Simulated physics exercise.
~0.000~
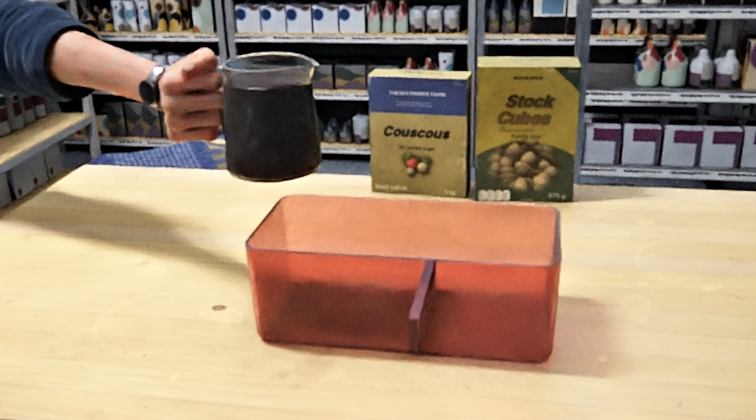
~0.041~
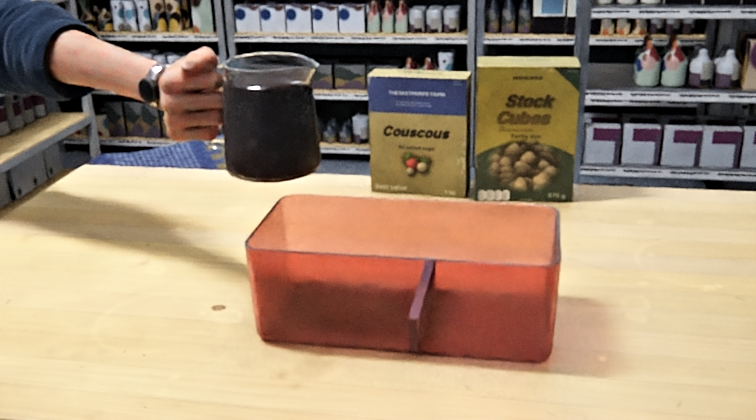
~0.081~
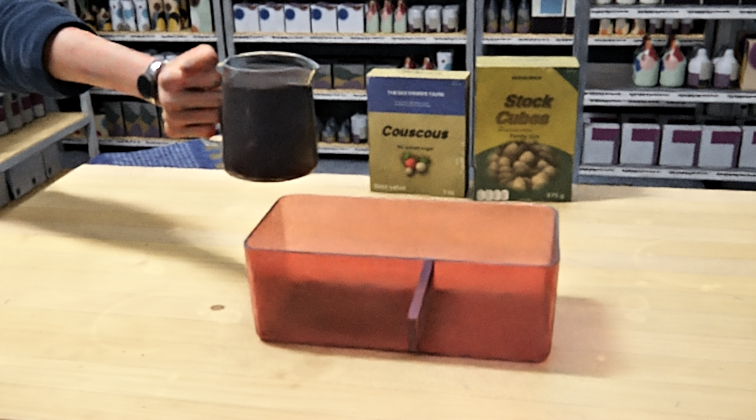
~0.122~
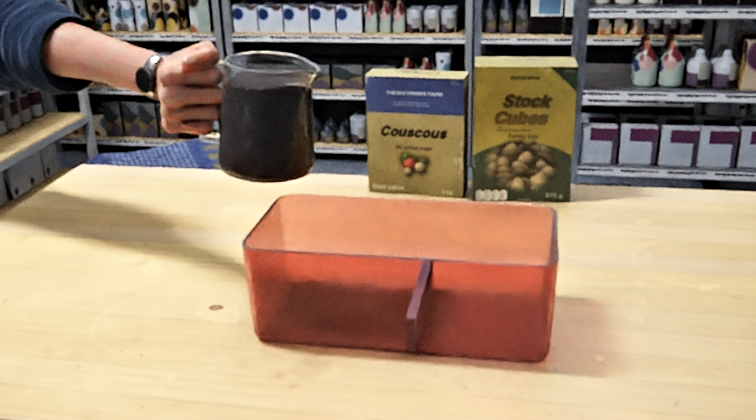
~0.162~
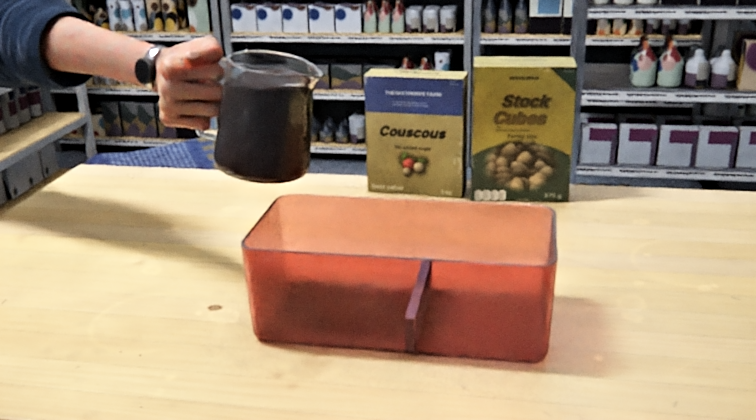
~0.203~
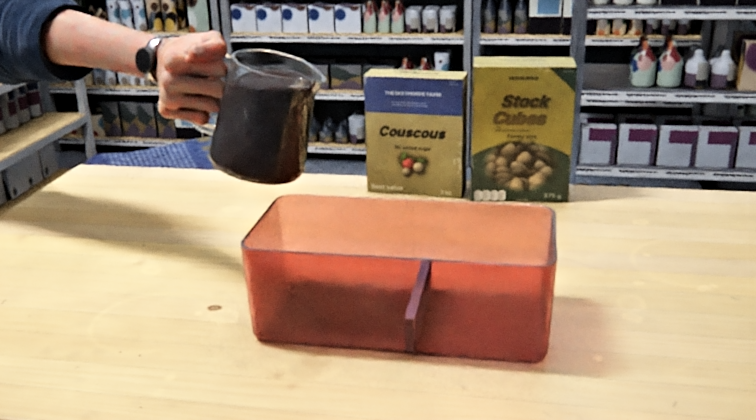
A hand holds a pitcher of dark liquid and slowly tilts it slightly to the right.
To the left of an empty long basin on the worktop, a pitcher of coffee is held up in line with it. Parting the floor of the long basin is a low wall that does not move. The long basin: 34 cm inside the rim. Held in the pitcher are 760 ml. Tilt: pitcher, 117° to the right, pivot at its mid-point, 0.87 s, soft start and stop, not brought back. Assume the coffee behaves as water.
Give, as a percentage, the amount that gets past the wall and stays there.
Past the wall: About 5 %.
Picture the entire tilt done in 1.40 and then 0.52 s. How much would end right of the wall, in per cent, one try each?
Some 5 and 5 per cent, in that order.
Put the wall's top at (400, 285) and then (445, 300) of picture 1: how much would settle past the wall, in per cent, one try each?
35 in a hundred, followed by 10 in a hundred.
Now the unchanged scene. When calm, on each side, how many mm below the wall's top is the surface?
Left: Roughly 18 mm; right: Roughly 42 mm.
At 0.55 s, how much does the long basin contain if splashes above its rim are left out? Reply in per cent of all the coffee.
About 5 per cent.
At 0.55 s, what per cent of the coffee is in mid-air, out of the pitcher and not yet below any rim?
Near 16 per cent of it all.
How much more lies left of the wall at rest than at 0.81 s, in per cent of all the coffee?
I'd say near 32 percent.
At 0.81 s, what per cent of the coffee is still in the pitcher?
Close to 22 in a hundred.
After 0.55 s the tilt is 83° and 78 per cent is still to pour, 5 is left of the wall and 0 right of it.
After 0.81 s the tilt is 116° and 21 per cent is still to pour, 60 is left of the wall and 1 right of it.
After 1.08 s the tilt is 117° and 1 per cent is still to pour, 89 is left of the wall and 4 right of it.
After 1.37 s the tilt is 117° and 0 per cent is still to pour, 91 is left of the wall and 5 right of it.
In the end 91 per cent lies left of the wall, 5 right of it and 4 outside.
